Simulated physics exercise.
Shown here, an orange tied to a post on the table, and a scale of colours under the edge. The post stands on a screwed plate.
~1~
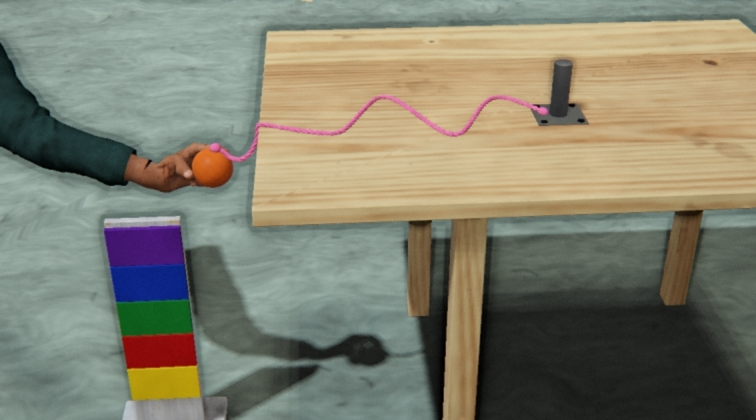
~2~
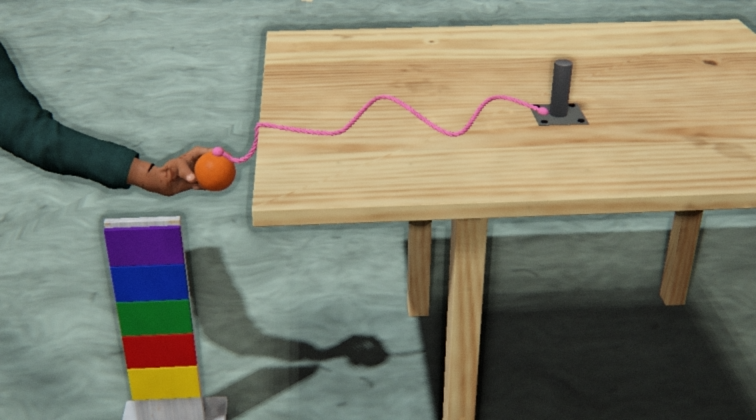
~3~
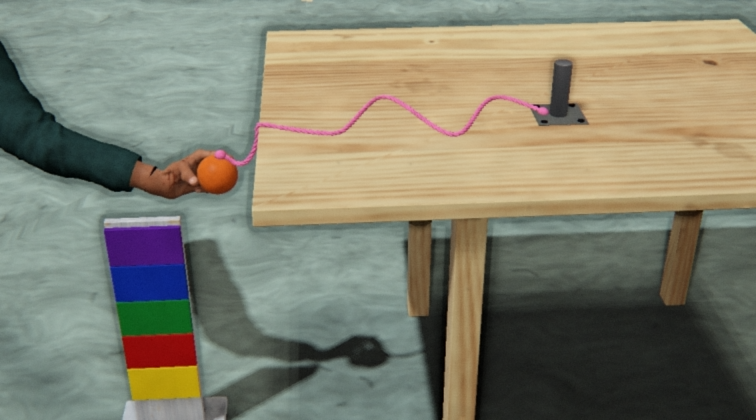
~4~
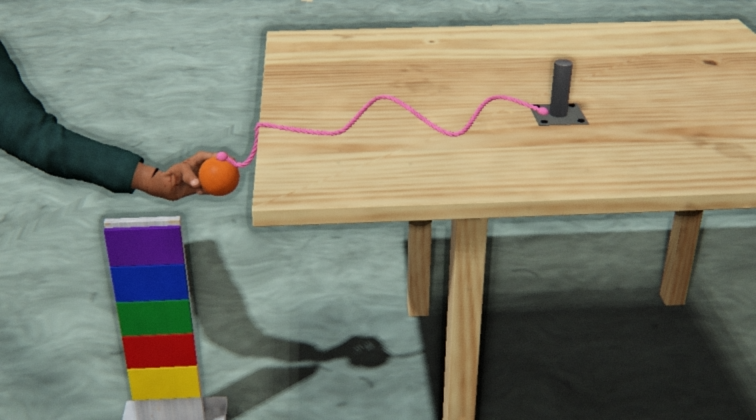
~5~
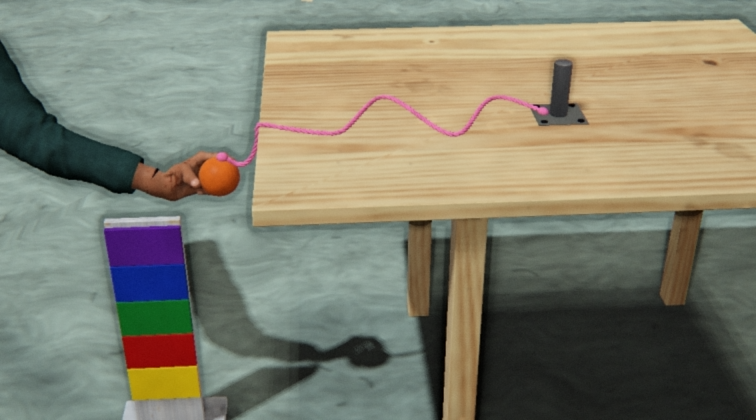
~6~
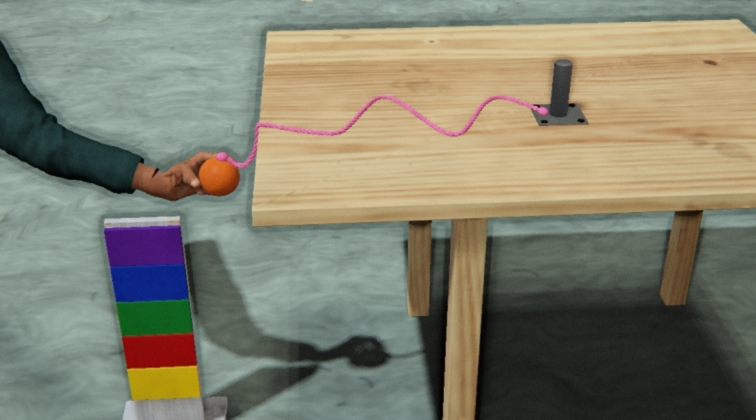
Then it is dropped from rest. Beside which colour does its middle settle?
Its middle rests at the red band.
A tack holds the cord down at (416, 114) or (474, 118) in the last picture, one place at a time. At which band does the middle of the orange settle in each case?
In that order: Blue; green.
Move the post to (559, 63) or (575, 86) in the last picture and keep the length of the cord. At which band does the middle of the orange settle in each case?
In that order: Green; green.
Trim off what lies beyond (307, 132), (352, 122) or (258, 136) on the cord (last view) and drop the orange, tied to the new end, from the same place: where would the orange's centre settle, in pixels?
The places are (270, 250), (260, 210) and (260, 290).
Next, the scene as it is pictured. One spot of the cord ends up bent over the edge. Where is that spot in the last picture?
The one at (381, 98).
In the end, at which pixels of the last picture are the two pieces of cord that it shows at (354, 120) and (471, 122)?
The first at (262, 180), the second at (415, 118).
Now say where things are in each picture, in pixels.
In the first frame, orange (213, 168); purple (144, 248); blue (150, 284); green (155, 319); red (160, 353); yellow (164, 384).
In the second frame, orange (215, 171); cord through (510, 99) (467, 128) (409, 108) (359, 115) (288, 129).
In the third frame, orange (218, 174).
In the fourth frame, orange (219, 176); cord through (510, 99) (467, 128) (409, 108) (359, 115) (288, 129).
In the fifth frame, orange (220, 177).
In the sixth frame, orange (220, 177); cord through (510, 99) (467, 128) (409, 108) (359, 115) (288, 129).
Soon after, orange near (281, 314); level with green.
Then, orange near (272, 338); level with red.
At rest, orange near (278, 344); level with red. The red one.
